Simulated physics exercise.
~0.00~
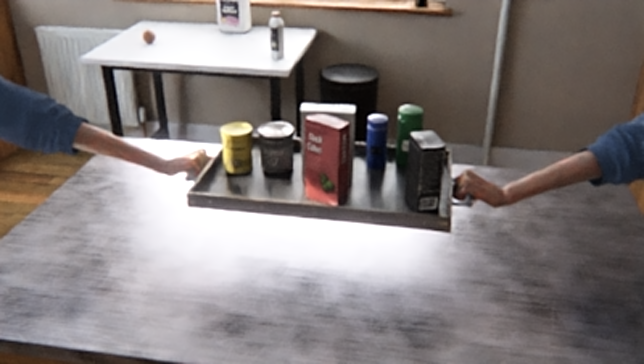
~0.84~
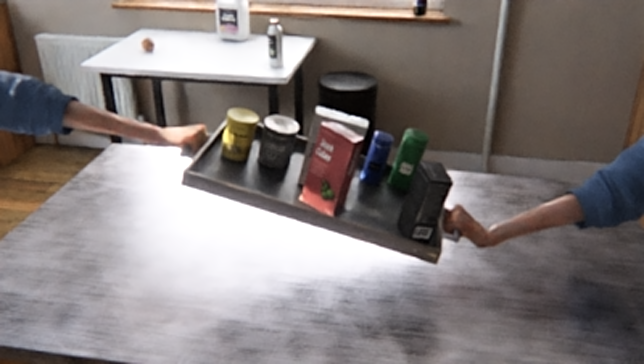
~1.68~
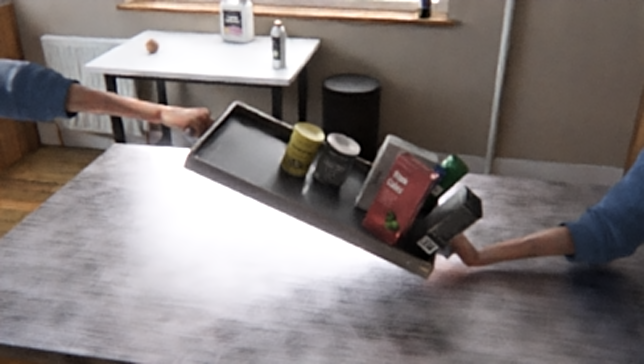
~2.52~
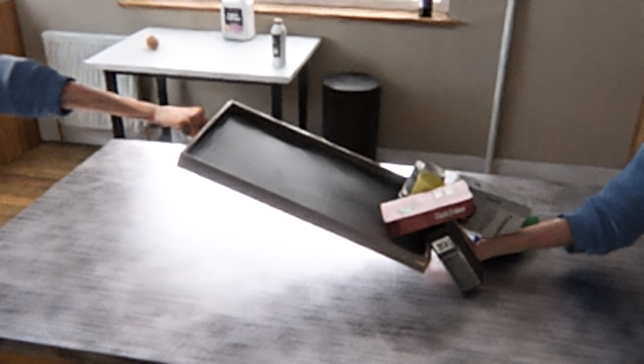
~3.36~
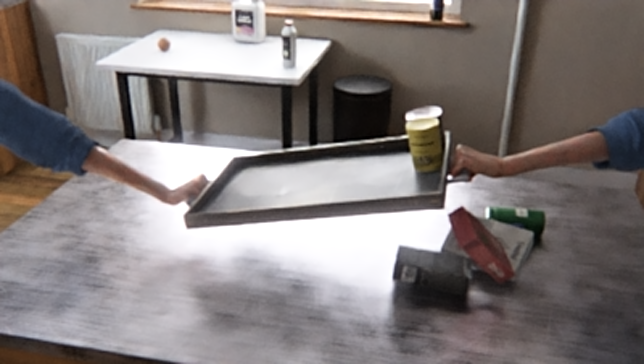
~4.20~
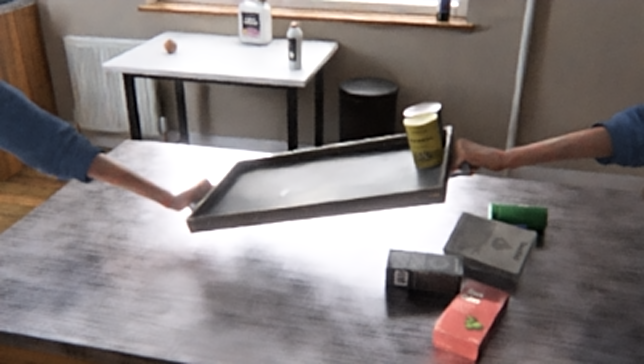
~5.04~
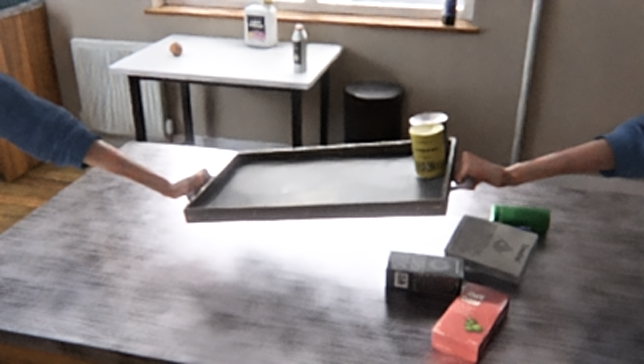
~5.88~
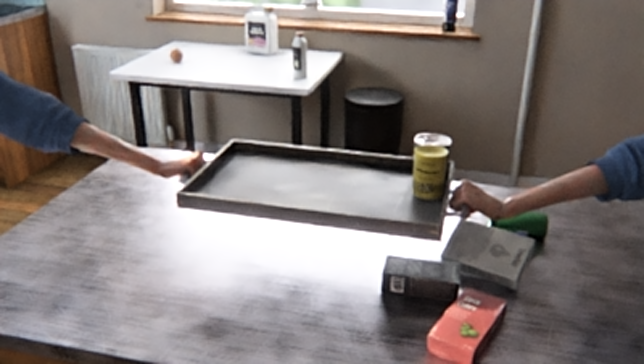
A tray held by two hands tips down to the right, and its tins, packets, carton, jar and shaker slide and topple toward the low edge, several spilling onto the table; the tray swings back and levels, with the yellow tin still upright at its right end.
